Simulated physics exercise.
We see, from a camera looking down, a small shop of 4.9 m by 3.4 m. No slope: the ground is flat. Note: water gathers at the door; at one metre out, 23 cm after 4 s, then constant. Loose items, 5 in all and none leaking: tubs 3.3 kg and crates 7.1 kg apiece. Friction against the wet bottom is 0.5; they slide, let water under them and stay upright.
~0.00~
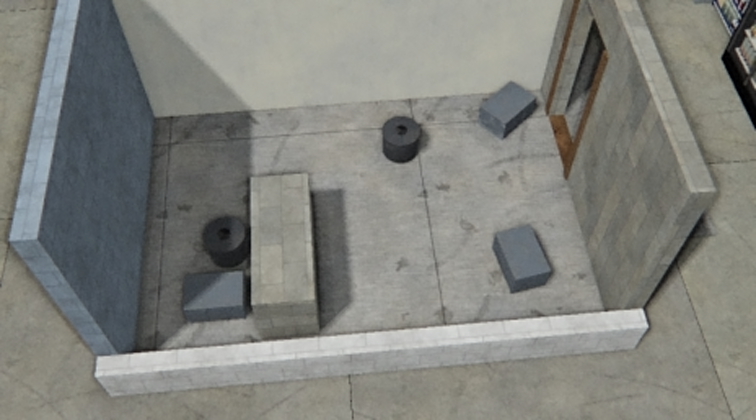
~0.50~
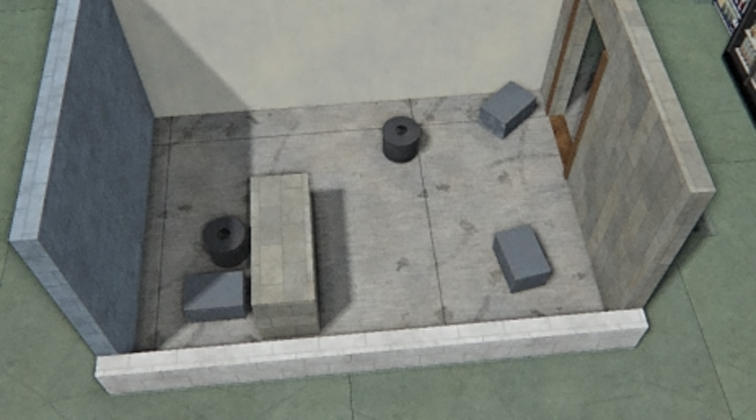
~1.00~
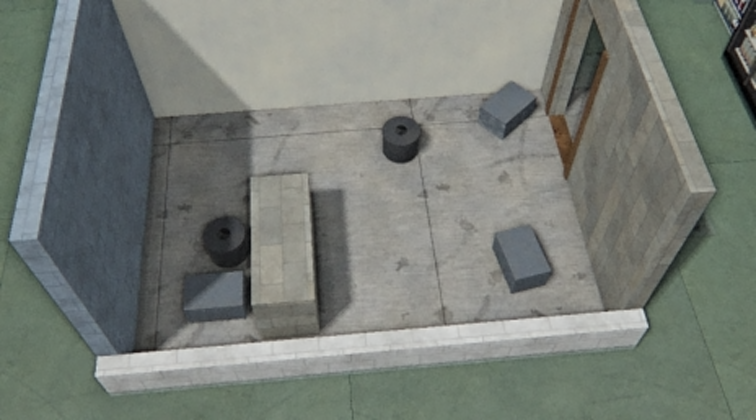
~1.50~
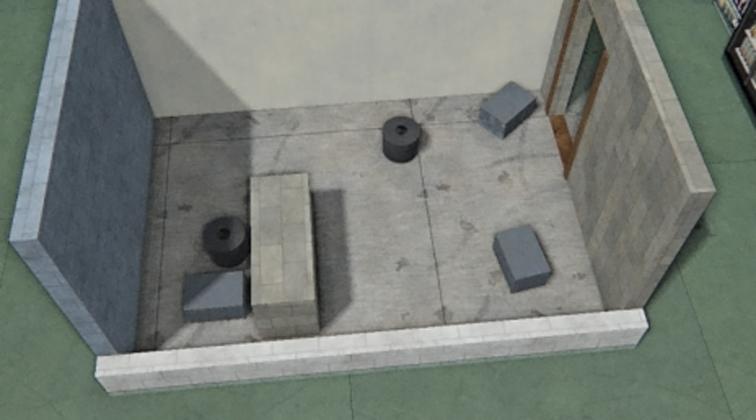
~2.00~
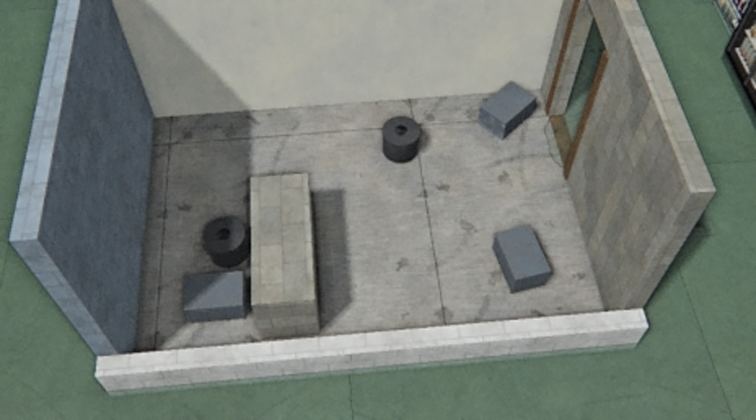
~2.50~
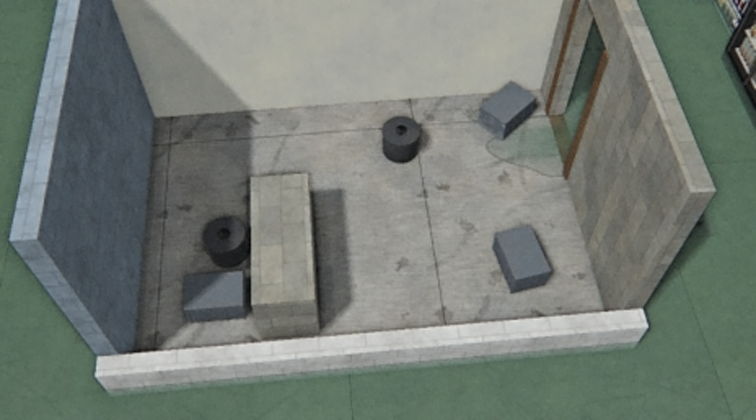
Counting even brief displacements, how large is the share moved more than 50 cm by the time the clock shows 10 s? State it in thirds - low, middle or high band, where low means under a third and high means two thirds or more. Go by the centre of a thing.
Middle band.
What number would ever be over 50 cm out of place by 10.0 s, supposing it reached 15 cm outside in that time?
Count under that change: 2.
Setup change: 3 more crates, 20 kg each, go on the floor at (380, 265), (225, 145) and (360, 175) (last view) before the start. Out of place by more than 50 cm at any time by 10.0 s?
Sequence: Below the line / above the line / above the line.
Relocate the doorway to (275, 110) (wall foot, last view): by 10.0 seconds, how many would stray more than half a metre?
The answer would then be 2.
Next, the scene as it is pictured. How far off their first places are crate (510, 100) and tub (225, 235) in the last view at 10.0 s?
Shifts: 450 cm / 40 cm.
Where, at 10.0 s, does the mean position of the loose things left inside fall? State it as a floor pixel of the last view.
Somewhere near (274, 284).
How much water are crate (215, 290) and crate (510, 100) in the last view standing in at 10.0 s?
I'd put it at 11 cm and 8 cm respectively.
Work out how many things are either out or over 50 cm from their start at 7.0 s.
Tally: 2.
After 3.5 s 0 of 5 are over 50 cm from their spots; 0 afloat.
After 4.5 s 0 of 5 are over 50 cm from their spots; 1 afloat.
After 7.0 s 2 of 5 are over 50 cm from their spots; 2 afloat.
After 10.0 s 2 of 5 are over 50 cm from their spots, and 2 have been at some point; 5 afloat.
